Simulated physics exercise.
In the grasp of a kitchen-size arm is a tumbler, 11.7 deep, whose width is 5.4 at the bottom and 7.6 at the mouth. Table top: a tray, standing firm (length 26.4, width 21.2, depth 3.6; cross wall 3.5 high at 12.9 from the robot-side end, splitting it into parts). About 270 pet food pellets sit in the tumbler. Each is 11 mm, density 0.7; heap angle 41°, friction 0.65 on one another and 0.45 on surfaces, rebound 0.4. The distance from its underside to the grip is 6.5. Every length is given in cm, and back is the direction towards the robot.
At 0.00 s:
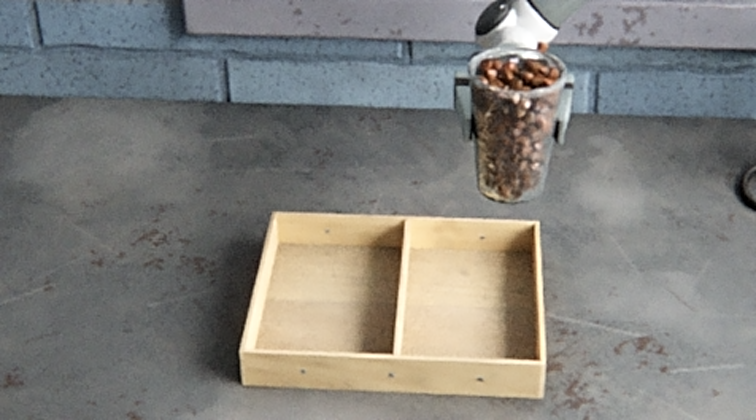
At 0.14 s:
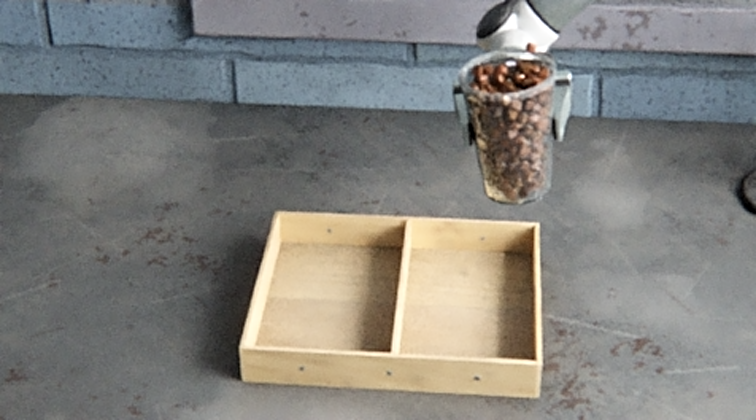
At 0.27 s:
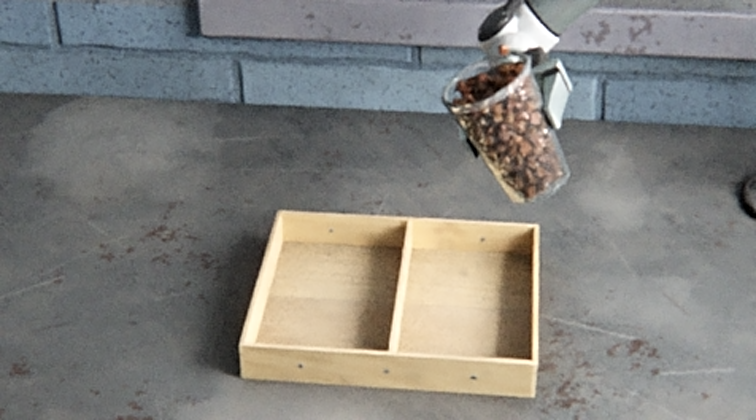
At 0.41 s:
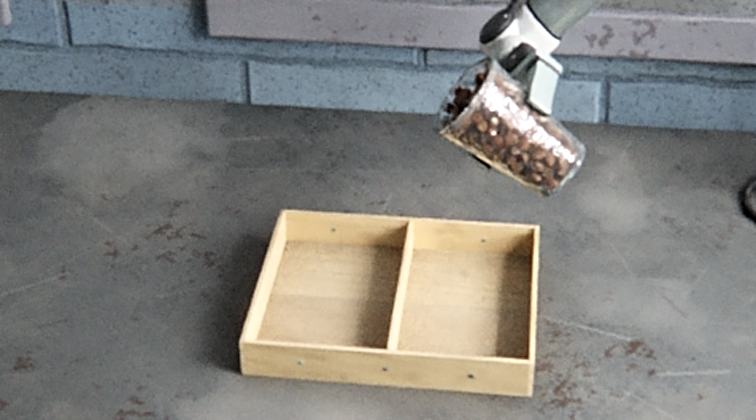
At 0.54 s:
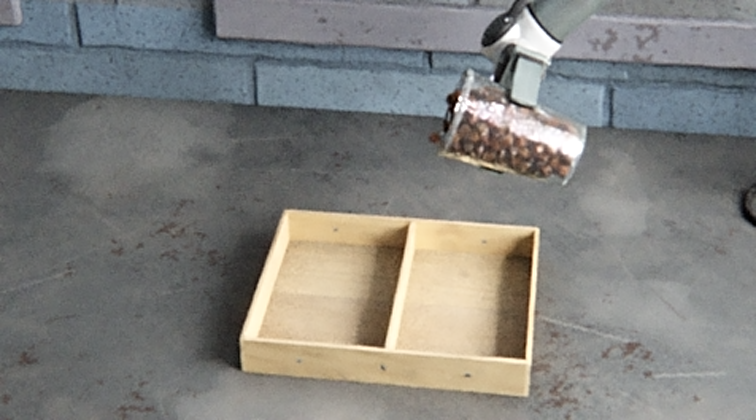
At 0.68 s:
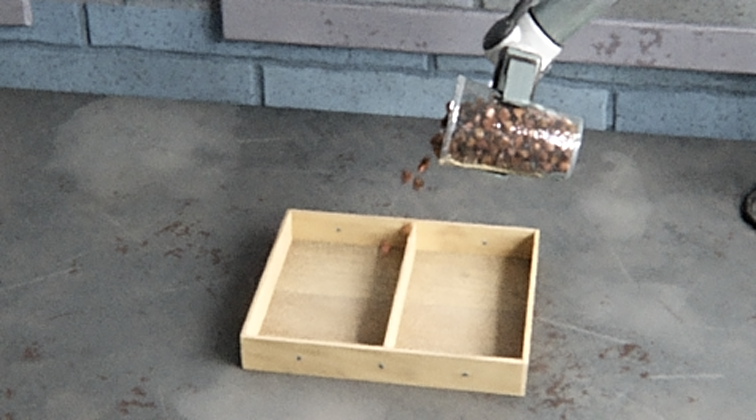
A robotic arm reaches in from the upper right over a mottled gray tabletop, seen from above at an angle, with a blue brick wall behind. It grips a clear tumbler of reddish-brown pellets above a pale wooden tray with two empty compartments. The arm tilts the tumbler leftward until it lies nearly sideways, and a few pellets drop toward the tray's divider, as the view drifts slightly.
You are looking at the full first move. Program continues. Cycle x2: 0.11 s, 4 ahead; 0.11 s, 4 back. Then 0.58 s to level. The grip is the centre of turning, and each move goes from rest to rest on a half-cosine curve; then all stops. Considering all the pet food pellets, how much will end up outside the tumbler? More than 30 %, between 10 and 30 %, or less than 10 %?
More than 30 %.
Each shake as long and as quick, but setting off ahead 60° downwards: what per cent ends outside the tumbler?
Roughly 20 per cent.
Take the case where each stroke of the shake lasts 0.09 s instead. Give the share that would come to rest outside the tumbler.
Roughly 70 percent then.
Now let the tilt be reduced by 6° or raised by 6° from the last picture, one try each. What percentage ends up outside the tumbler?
First try near 50 %, second near 80 %.
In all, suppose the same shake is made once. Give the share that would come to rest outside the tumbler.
45 %.
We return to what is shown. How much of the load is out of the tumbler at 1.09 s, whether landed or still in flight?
50 %.
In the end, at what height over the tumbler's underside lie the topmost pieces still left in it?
Height at rest: Approx. 7.5 cm.
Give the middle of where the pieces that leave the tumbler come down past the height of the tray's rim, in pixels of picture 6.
Their middle lies around (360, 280).
After 1.09 s, tilted 79° forward, highest piece 23 above the table; 134 in the tumbler, 95 in the far-side part, 22 in the robot-side part, 19 in flight or on a rim.
After 1.50 s, tilted 22° forward, highest piece 24 above the table; 132 in the far-side part, 100 in the tumbler, 37 in the robot-side part, 1 on the table or floor.
After 1.90 s, level, highest piece 23 above the table; 132 in the far-side part, 100 in the tumbler, 37 in the robot-side part, 1 on the table or floor.
After 2.95 s, level, highest piece 23 above the table; 132 in the far-side part, 100 in the tumbler, 37 in the robot-side part, 1 on the table or floor.
In the end, 132 in the far-side part, 100 in the tumbler, 37 in the robot-side part, 1 on the table or floor. That is 63 % outside the tumbler.
